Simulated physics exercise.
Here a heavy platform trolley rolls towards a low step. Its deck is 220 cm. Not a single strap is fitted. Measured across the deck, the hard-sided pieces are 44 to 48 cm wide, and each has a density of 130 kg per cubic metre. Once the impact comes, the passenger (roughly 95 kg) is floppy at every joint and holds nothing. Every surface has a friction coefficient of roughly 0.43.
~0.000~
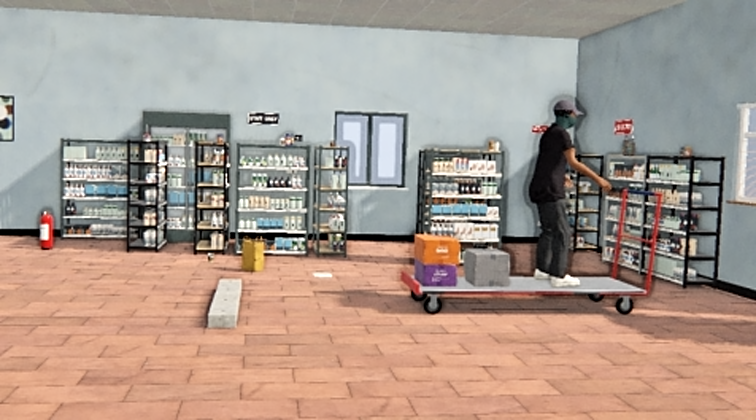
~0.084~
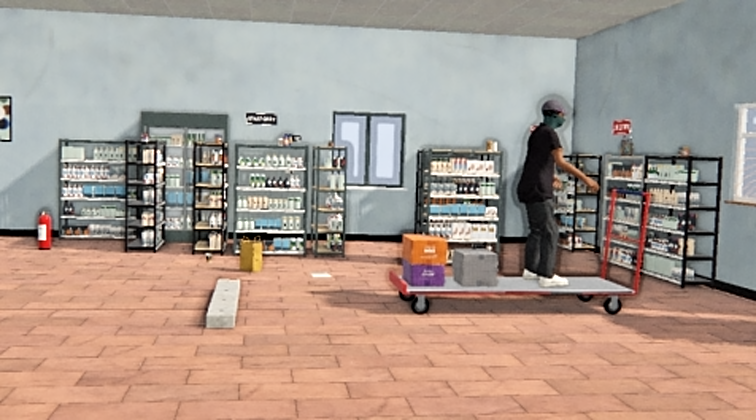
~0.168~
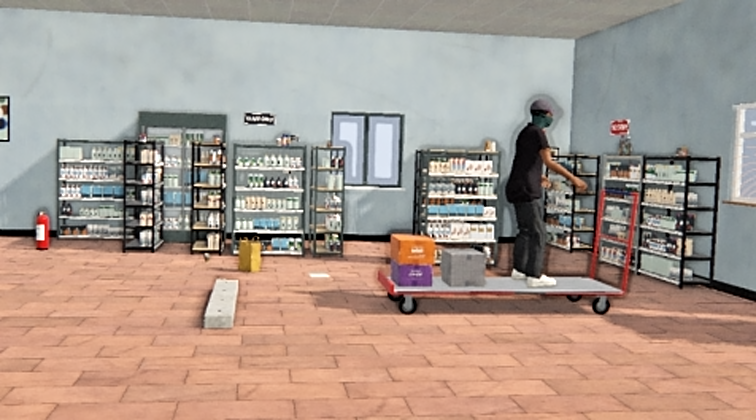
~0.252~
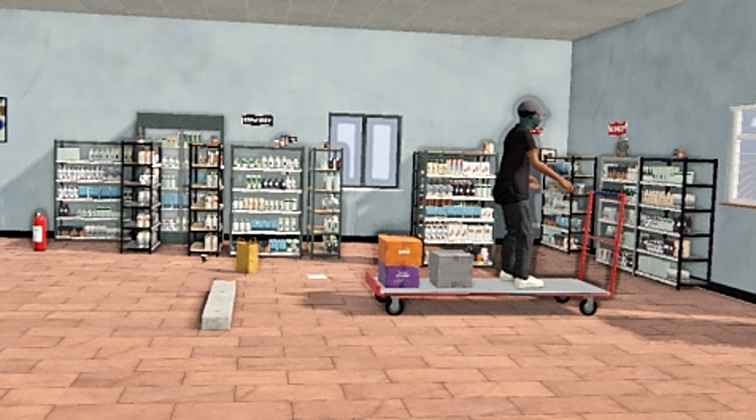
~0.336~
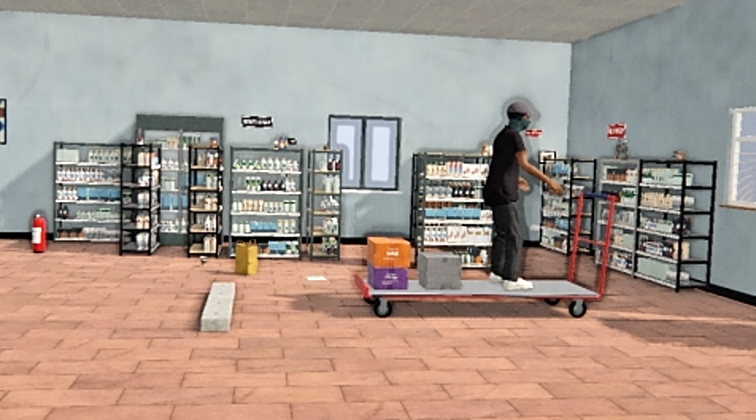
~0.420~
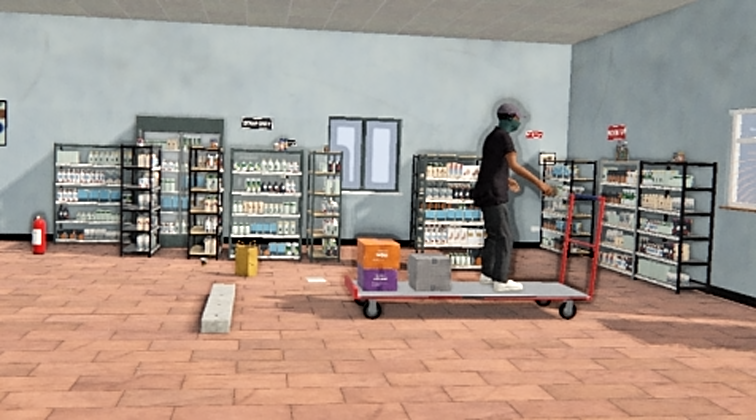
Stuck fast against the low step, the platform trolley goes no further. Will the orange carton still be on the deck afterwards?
Yes.
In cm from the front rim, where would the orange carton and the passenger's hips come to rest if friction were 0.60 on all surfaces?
You'd find the orange piece 10 behind and the hips 80 behind as well.
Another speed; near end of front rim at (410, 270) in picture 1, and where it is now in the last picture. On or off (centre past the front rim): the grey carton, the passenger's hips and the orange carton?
Then the grey one is still in place, the hips are still in place and the orange one is no longer aboard.
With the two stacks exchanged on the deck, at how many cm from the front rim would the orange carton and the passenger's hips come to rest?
The orange one would end 50 cm behind the front rim, and the hips 110 cm behind it.
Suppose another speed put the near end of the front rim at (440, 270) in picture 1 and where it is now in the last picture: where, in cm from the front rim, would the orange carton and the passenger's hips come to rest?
With that change, orange would rest 90 cm beyond the front rim and the hips 40 cm back from it.
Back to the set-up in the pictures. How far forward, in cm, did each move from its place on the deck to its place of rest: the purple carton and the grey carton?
I'd put the purple one at around 5 cm and the grey one at around 20 cm.
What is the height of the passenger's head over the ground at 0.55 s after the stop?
About 80 cm above the ground.
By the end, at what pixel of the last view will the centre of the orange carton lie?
(232, 252).
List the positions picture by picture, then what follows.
The first picture shows orange carton (436, 249), grey carton (486, 267), rim corner (418, 290); 168 cm short of the stop.
The second picture shows orange carton (424, 249), grey carton (474, 267), rim corner (405, 290); 158 cm short of the stop.
The third picture shows orange carton (412, 249), grey carton (462, 267), rim corner (393, 290); 148 cm short of the stop.
The fourth picture shows orange carton (400, 250), grey carton (450, 269), rim corner (379, 291); 137 cm short of the stop.
The fifth picture shows orange carton (388, 252), grey carton (439, 270), rim corner (367, 293); 127 cm short of the stop.
The sixth picture shows orange carton (378, 254), grey carton (429, 272), rim corner (356, 295); 117 cm short of the stop. Speed about 1.2 m/s.
The wheels strike at 1.39 s.
After 1.64 s the orange carton is 8 cm behind the rim, tilted 0°, near (233, 252) in the last picture's view.
After 1.94 s the orange carton is 7 cm behind the rim, tilted 0°, near (232, 252) in the last picture's view.
After 2.39 s the orange carton is 7 cm behind the rim, tilted 0°, near (232, 252) in the last picture's view.
At rest, 3.1 s, nothing is past the rim; behind it, orange carton, purple carton, grey carton and the passenger's hips.
